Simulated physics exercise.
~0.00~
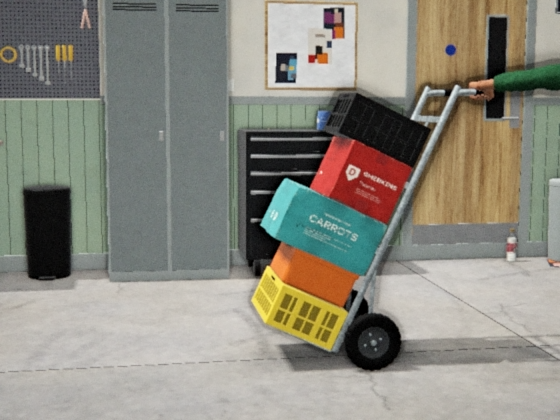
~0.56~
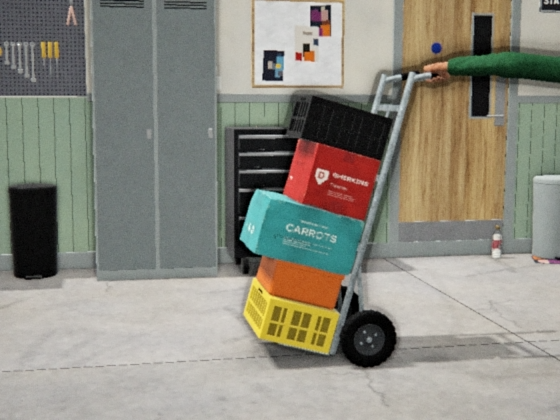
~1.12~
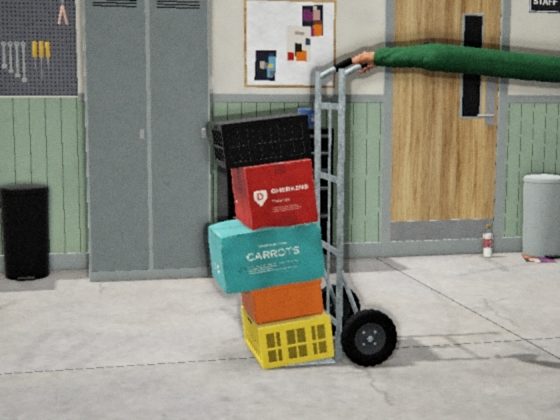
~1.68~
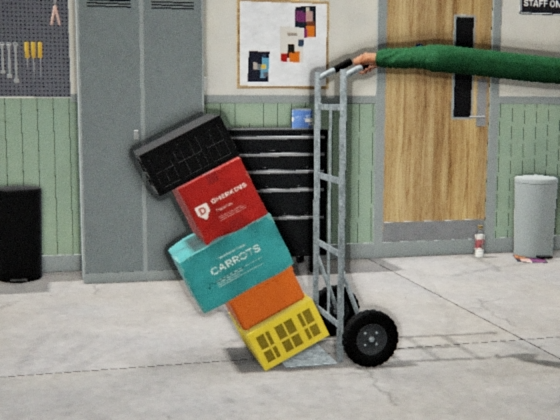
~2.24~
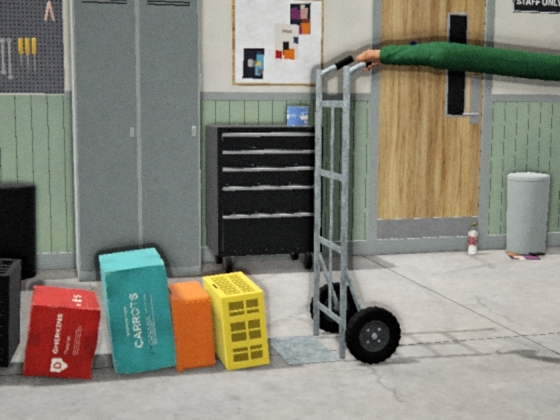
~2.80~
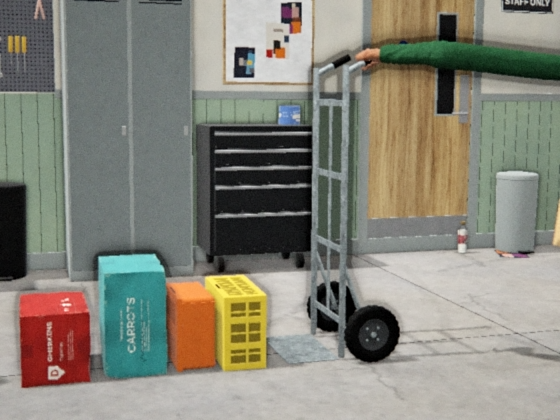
At first, a green-sleeved arm holds a hand truck tilted back to the right, loaded with a yellow crate, an orange tote, a turquoise parcel, a red box and a black crate on top. The arm swings the truck upright, and the stack straightens with it. Once the truck stands vertical, the whole stack keeps going, tipping away to the left. The load topples over and lands in a row along the floor. In the end, the truck stands upright, still held, with the yellow crate on its side nearest the plate and the black crate out of view.
